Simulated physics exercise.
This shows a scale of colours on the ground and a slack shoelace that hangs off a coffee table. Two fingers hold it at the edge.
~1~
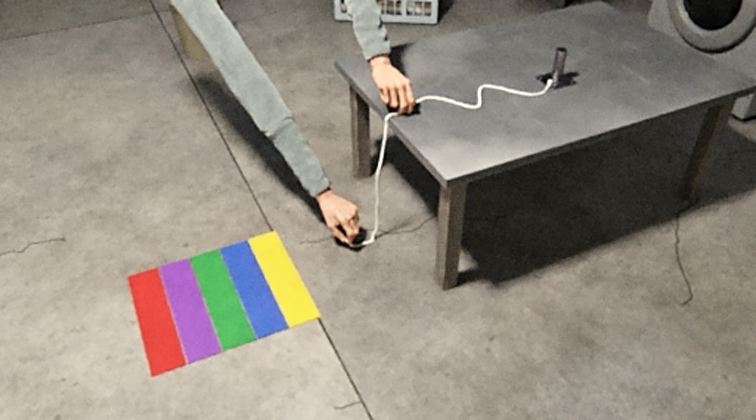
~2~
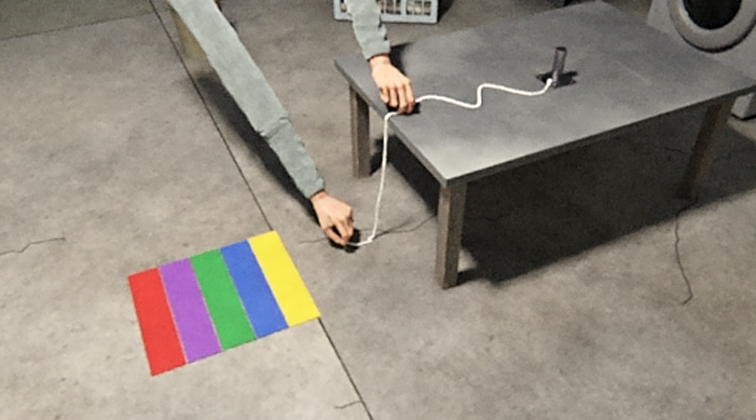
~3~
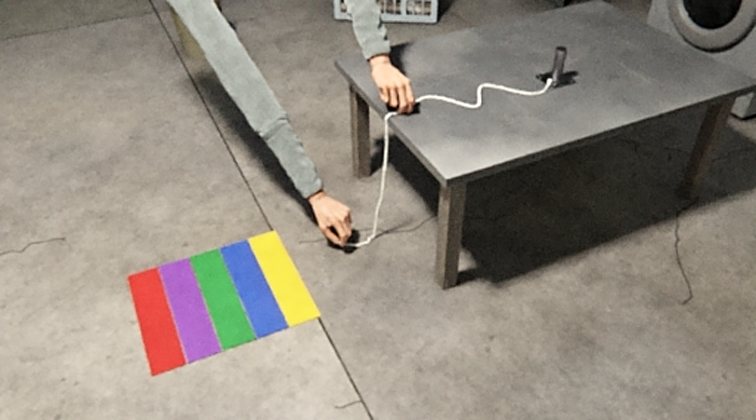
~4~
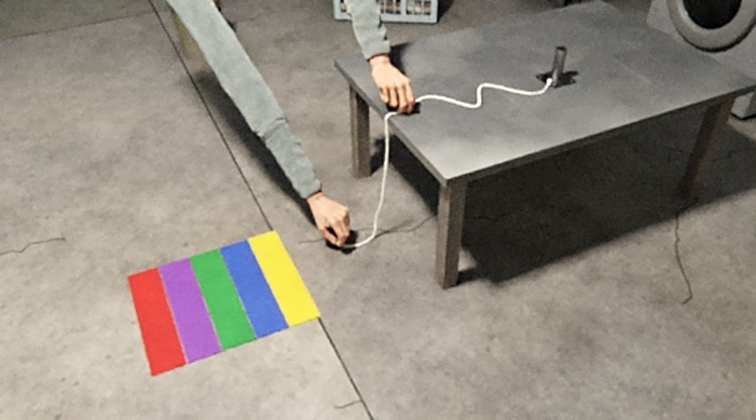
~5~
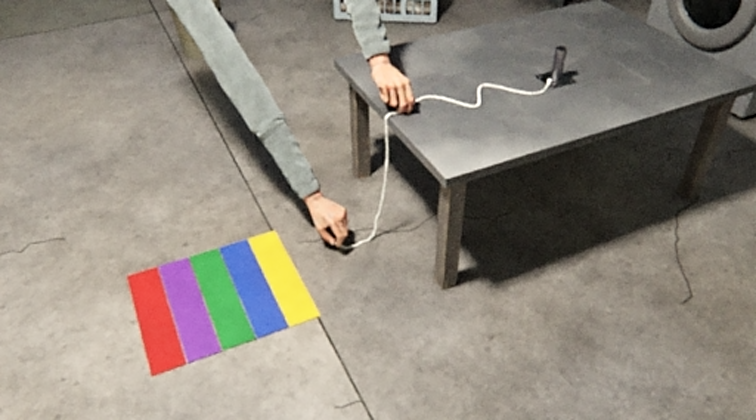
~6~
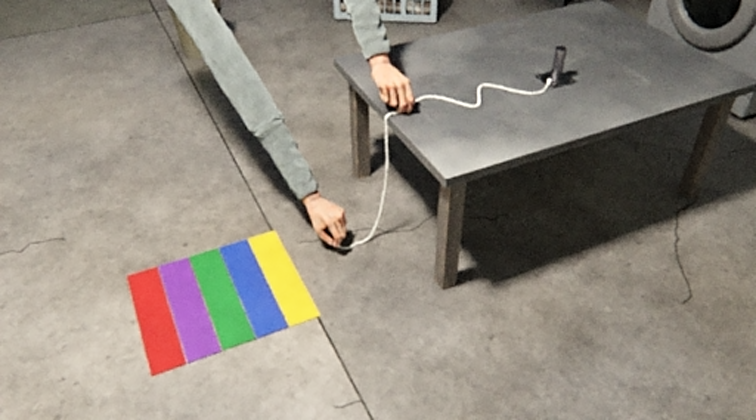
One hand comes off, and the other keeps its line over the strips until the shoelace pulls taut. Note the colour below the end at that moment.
Colour below: Purple.
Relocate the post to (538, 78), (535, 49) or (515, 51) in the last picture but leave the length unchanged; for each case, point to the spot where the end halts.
Approximate places, in that order: (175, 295), (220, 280), (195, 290).
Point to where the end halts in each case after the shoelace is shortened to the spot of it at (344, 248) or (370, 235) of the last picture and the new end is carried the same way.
Try 1: (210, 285); try 2: (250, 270).
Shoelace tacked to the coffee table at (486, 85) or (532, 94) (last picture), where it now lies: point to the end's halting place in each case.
Pixel positions per try: (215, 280); (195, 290).
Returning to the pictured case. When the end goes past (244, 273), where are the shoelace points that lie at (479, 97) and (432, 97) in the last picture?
First at (449, 102), next at (390, 118).
Soon after, end near (244, 273); over blue.
Then, end near (209, 284); over green.
At full stretch, end near (188, 291); over purple. Over purple.
